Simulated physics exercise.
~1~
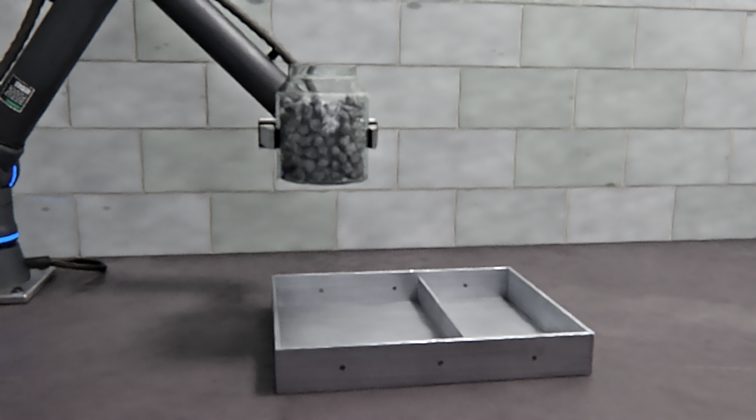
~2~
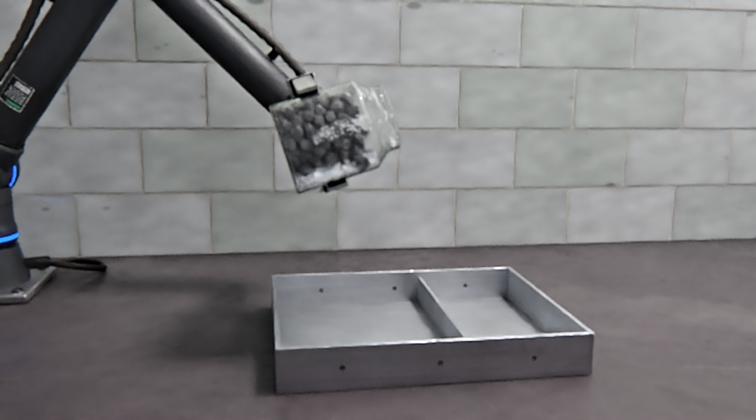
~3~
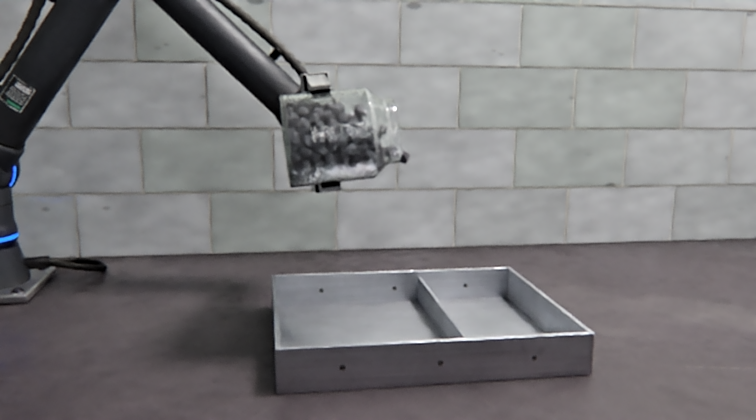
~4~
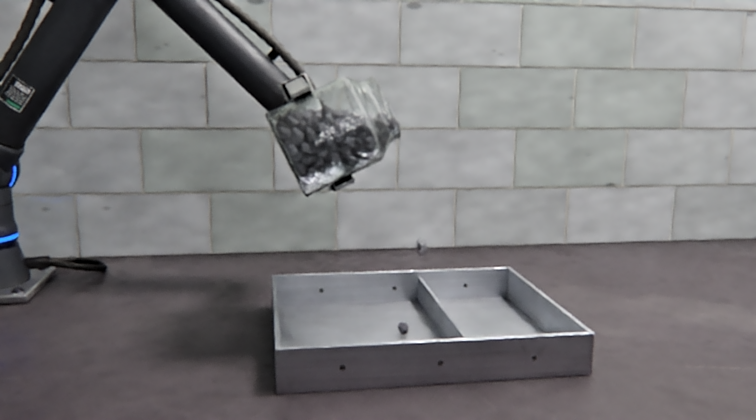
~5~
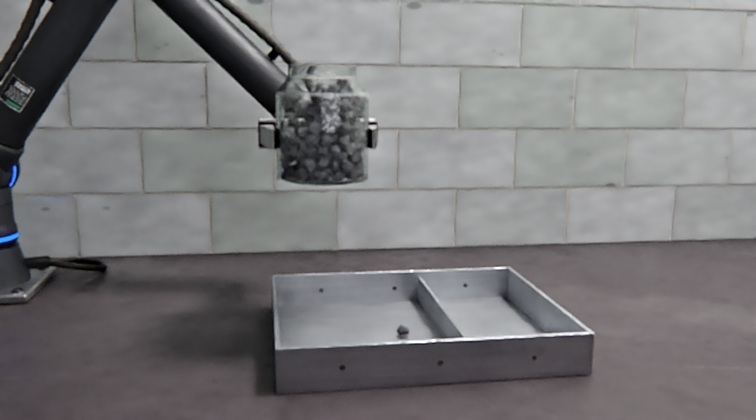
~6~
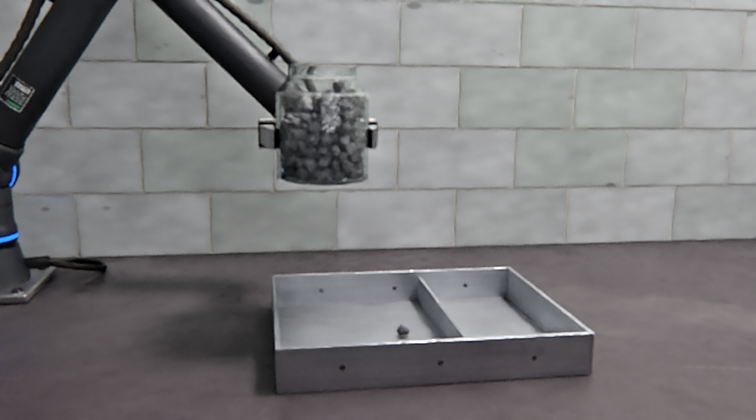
On a dark tabletop before a pale brick wall, a robot arm tips a clear jar of small dark pebbles to the right above a divided metal tray, then returns it upright, still nearly full, with very few pebbles dropped into the tray's left part.
